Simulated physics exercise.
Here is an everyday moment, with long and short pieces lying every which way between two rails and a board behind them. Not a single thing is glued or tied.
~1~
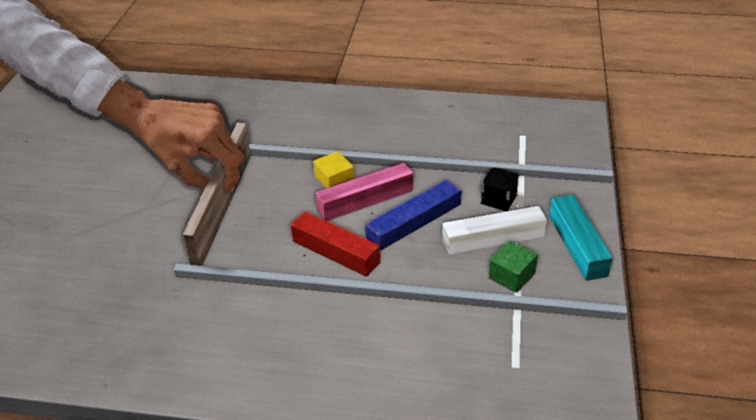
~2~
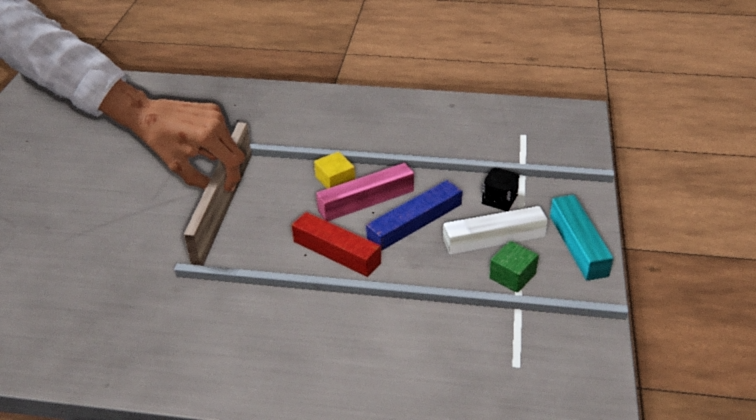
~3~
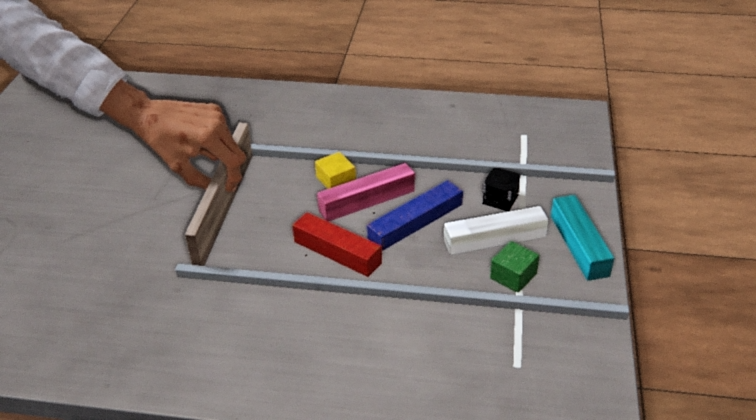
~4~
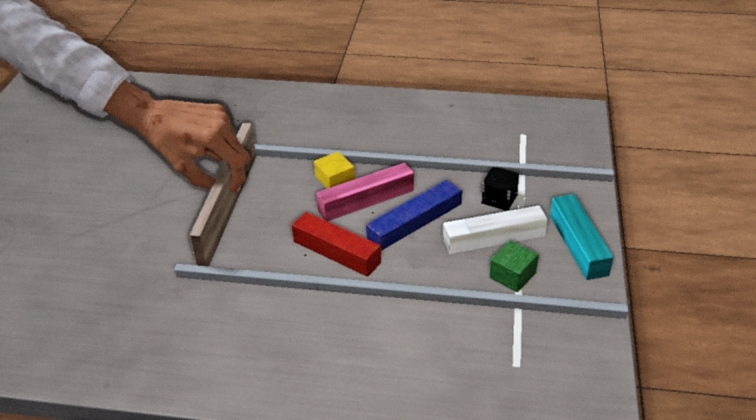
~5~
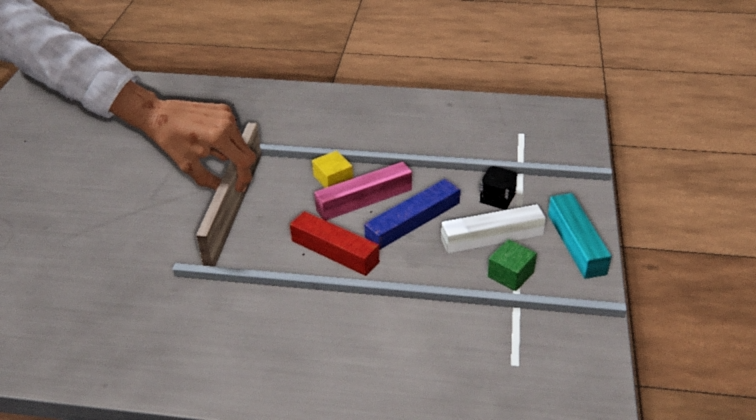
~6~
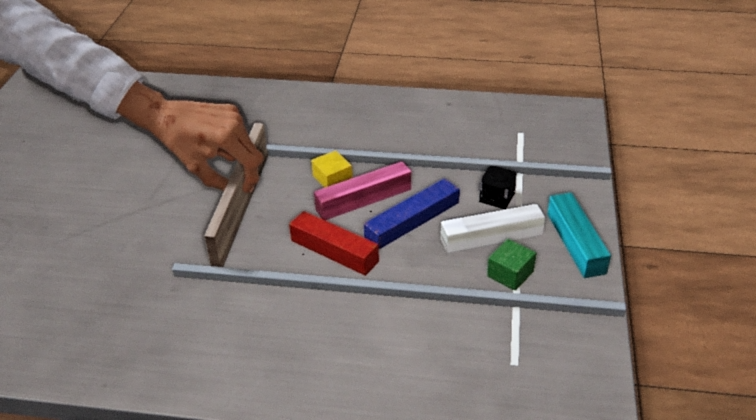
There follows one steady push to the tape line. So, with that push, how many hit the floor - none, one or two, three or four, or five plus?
I'd say one or two.
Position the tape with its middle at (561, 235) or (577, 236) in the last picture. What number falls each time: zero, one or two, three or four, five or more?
In order, you'd get three to four falling, then five or more.
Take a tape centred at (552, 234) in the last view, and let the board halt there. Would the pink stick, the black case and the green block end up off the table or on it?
Well, the pink stick stays where it is, the black case comes off, and the green block? It comes off.
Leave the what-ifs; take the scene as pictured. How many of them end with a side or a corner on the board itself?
3.
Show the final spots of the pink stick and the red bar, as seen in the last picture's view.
The pink stick finishes at (555, 205); the red bar finishes at (565, 268).
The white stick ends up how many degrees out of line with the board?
I'd say it's about 30° out of line.
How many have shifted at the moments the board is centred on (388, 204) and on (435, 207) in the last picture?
At the first spot the count is 5, and at the second it is 8.
Early on, none off yet; turquoise stick at rest near (578, 234); green block at rest near (512, 264); black case at rest near (498, 187).
A while later, none off yet; turquoise stick at rest near (578, 234); green block at rest near (512, 264); black case travelled about its own width near (519, 188).
Further along, none off yet; turquoise stick travelled a little near (605, 233); green block travelled about its own width near (556, 258); black case travelled well along near (586, 192).
Finally, the number that fall off is one or two; lost, black case and turquoise stick.
